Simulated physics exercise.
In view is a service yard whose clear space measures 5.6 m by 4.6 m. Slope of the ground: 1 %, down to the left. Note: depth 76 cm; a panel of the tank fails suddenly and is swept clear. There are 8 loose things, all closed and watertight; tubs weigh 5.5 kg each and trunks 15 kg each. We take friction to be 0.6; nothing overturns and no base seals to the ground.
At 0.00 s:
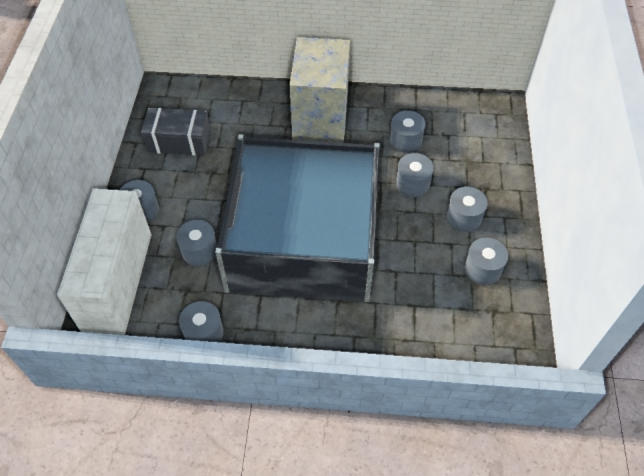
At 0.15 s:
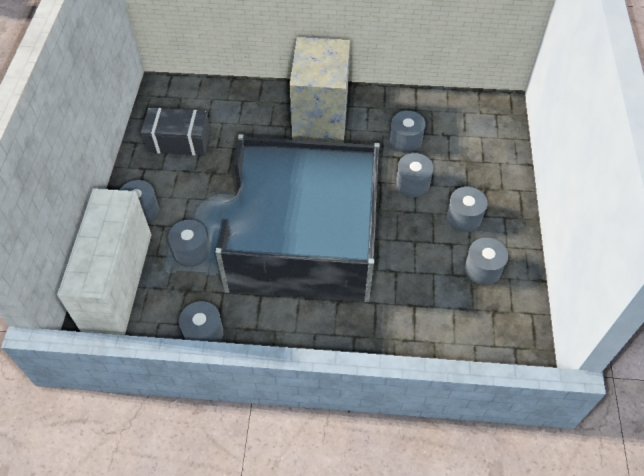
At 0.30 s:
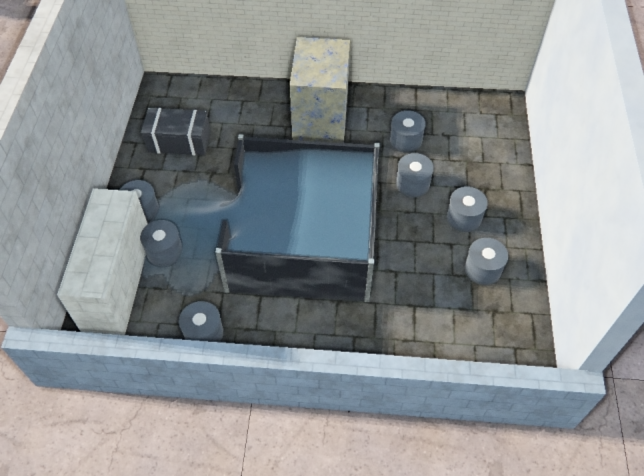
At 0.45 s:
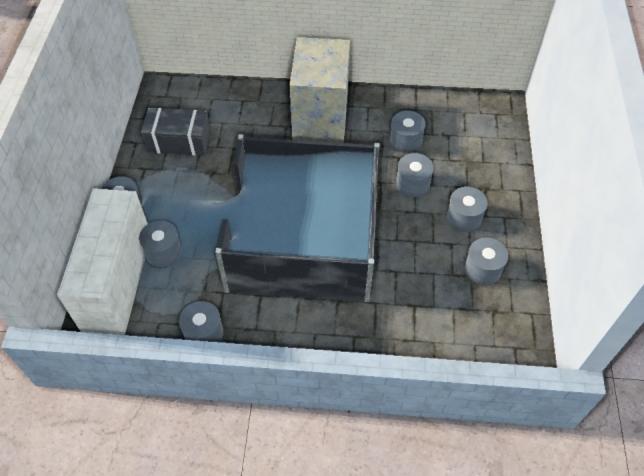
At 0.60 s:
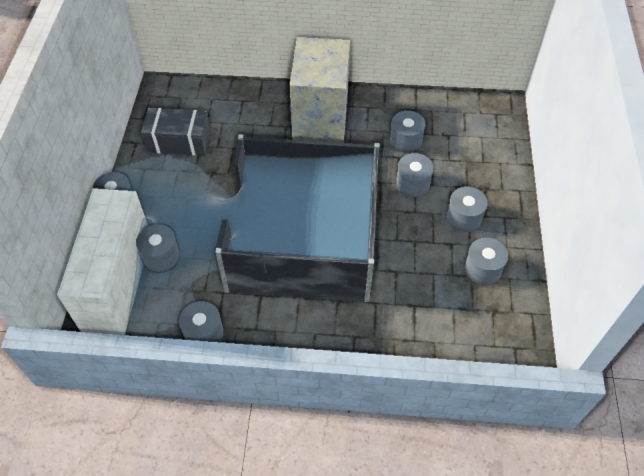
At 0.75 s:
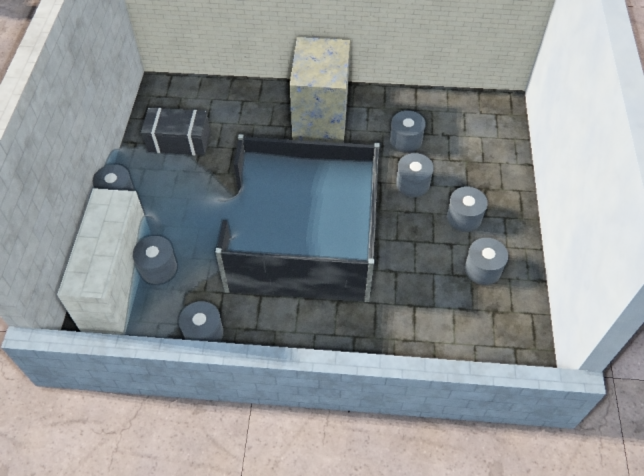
The footage shows a walled yard where the left side of a water tank opens and water spreads leftward across the paving, pushing a nearby grey tub left, then shifting a second one farther back beside the pale block.
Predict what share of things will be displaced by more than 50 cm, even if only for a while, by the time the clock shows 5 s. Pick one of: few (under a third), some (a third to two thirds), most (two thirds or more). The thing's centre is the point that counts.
Some.
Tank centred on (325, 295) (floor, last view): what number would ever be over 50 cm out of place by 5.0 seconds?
Then 4 of them would.
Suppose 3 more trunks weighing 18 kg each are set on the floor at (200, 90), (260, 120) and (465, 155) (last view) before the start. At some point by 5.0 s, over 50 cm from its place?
Each in turn ends up beyond the limit, beyond the limit, within the limit.
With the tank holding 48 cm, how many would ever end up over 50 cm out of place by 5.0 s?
So the tally would be 4.
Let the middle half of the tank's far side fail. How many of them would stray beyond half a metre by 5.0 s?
Count: 7.
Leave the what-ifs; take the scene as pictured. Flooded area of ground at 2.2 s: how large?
Somewhere about 12.0 m2, give or take.
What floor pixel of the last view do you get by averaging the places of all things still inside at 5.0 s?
It sits at about (405, 203).
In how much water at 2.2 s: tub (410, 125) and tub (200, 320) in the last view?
Around 0 cm and 10 cm.
After 1.1 s 2 of 8 are over 50 cm from their spots; 1 afloat.
After 2.2 s 4 of 8 are over 50 cm from their spots; 2 afloat.
After 3.5 s 4 of 8 are over 50 cm from their spots; 2 afloat.
After 5.0 s 4 of 8 are over 50 cm from their spots, and 4 have been at some point; 4 afloat.
